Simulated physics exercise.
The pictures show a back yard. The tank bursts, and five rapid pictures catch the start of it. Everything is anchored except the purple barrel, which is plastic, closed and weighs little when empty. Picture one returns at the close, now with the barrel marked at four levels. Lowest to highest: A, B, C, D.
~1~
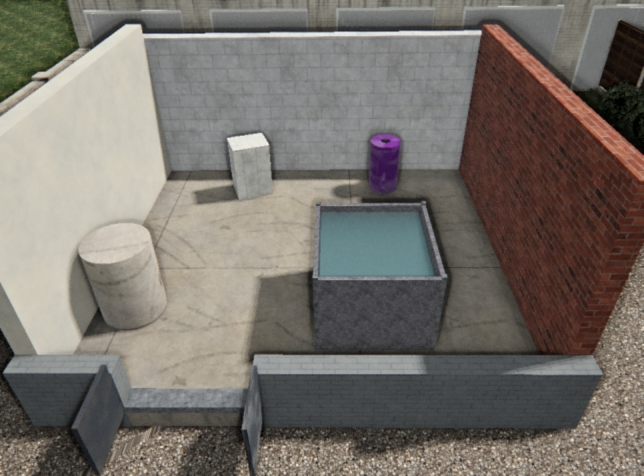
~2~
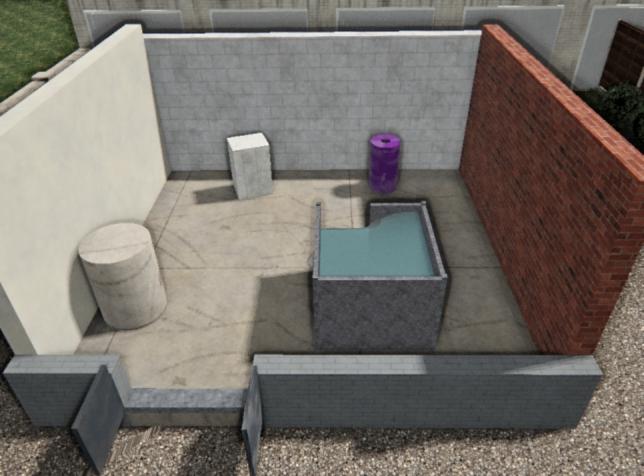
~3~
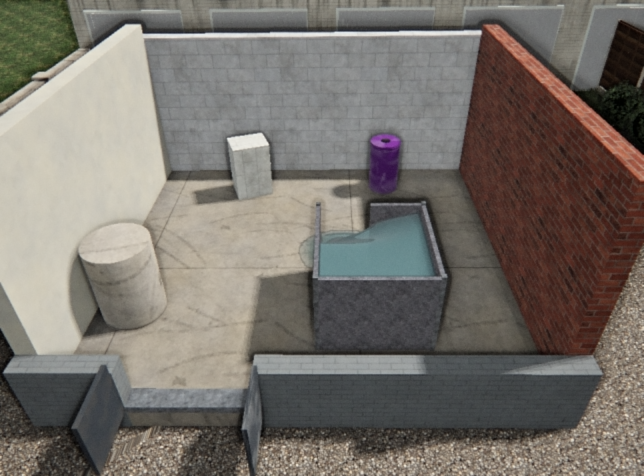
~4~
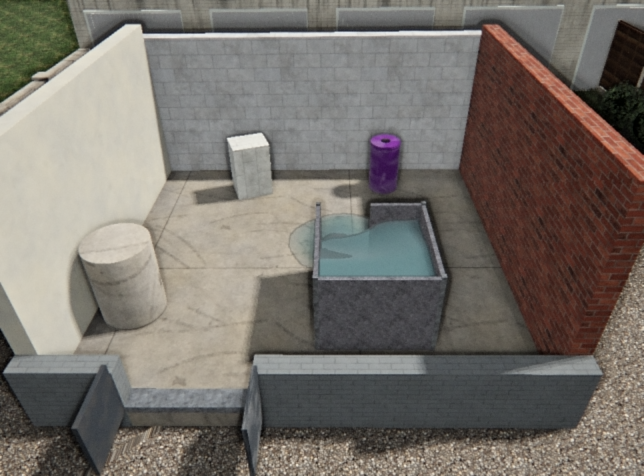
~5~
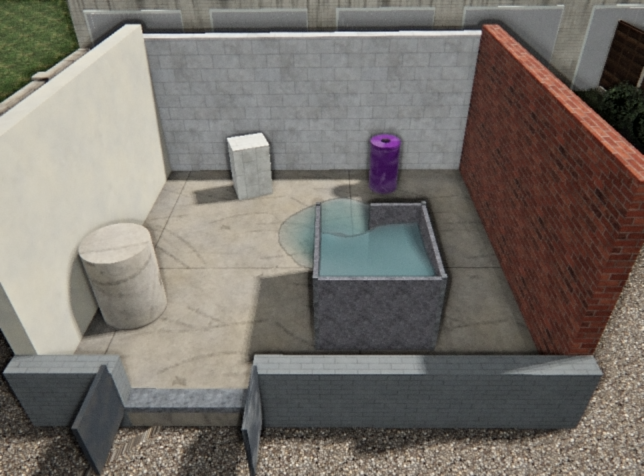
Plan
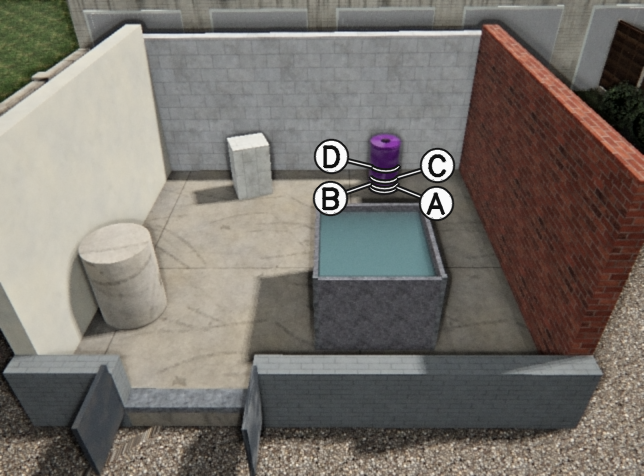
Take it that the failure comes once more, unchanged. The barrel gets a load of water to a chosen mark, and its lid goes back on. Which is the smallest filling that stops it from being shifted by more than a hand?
Choose D.
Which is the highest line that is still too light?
Line C.
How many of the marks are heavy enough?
One.
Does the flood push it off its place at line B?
Yes, it does.
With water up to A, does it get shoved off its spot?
Yes, it does.
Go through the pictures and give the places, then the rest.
Lid of the purple barrel at (386, 141); tank full, its middle at (374, 243); open gate at (187, 358), in the first picture.
Water covers 1 % of the ground, mostly out of sight from here, in the second picture.
Water covers 4 % of the ground, mostly out of sight from here, in the third picture.
In the fourth picture, 7 % of the ground wet, in view closest to the barrel at (302, 230).
Lid of the purple barrel at (386, 141); 10 % of the ground wet, in view closest to the barrel at (350, 200), in the fifth picture.
On the marked copy, A at (384, 192); B at (384, 188); C at (385, 182); D at (385, 171); from the bottom up A, B, C, D.
If A is chosen, it is pushed about 8 times its own width away.
If B is chosen, it is pushed about 4 times its own width away.
If C is chosen, it is pushed about its own width away.
If D is chosen, it does not move.
